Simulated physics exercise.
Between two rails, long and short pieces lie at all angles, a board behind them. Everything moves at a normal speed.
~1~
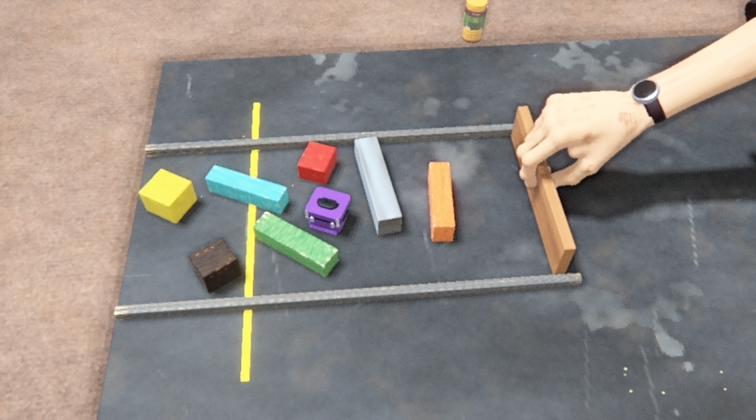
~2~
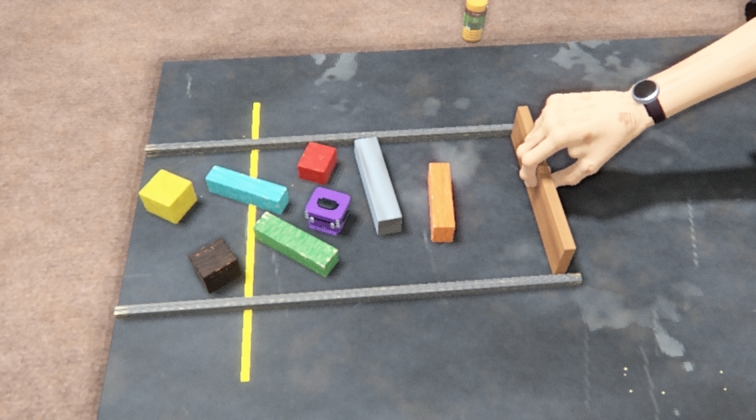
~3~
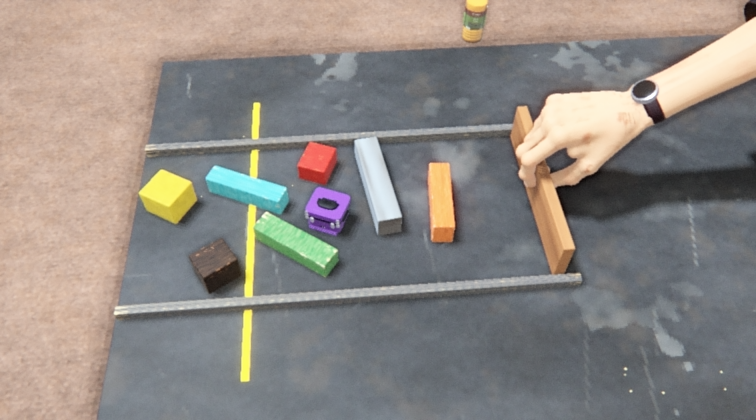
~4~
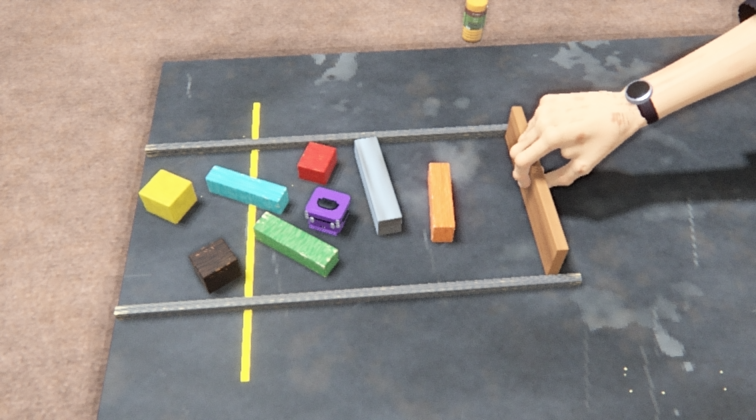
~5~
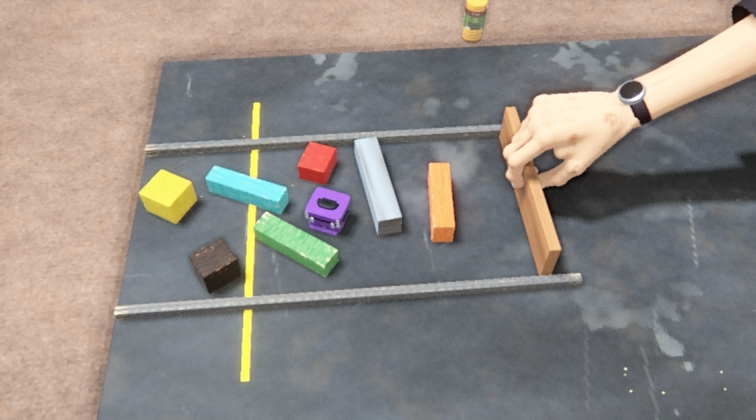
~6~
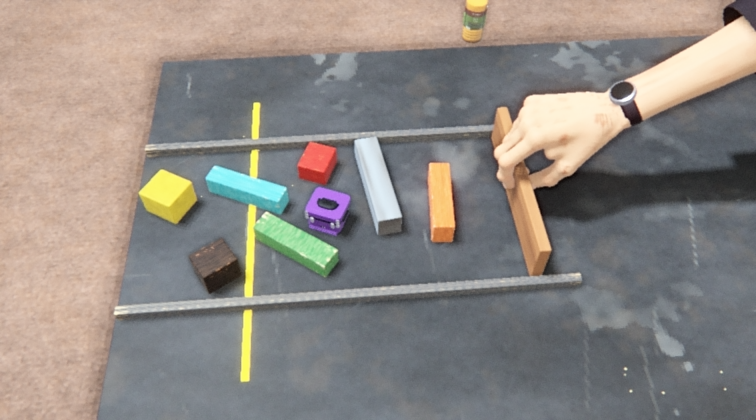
A hand slides a wooden board slightly left between two rails, while the colored blocks stay still.
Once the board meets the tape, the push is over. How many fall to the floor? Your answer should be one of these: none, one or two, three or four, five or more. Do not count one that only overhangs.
The count is none.
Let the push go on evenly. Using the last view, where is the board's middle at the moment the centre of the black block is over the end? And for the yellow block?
The middle is at (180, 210) when it's the black block, and at (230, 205) when it's the yellow block.
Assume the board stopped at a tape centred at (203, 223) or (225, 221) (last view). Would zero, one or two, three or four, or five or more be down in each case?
Taking the two tapes in that order, the answers are one or two and either one or two.
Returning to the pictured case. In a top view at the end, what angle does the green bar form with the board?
About 60°.
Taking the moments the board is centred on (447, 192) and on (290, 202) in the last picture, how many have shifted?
I make it 1 at the first spot and 7 at the other.
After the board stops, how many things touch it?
Contact count: 2.
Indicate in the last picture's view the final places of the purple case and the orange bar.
In the last picture the purple case sits at (185, 215) while the orange bar sits at (240, 214).
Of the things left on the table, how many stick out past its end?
I get 2.
A little later, none off yet; yellow block at rest near (169, 196); black block at rest near (216, 266); turquoise bar at rest near (248, 190).
When it is over, the number that fall off is zero.
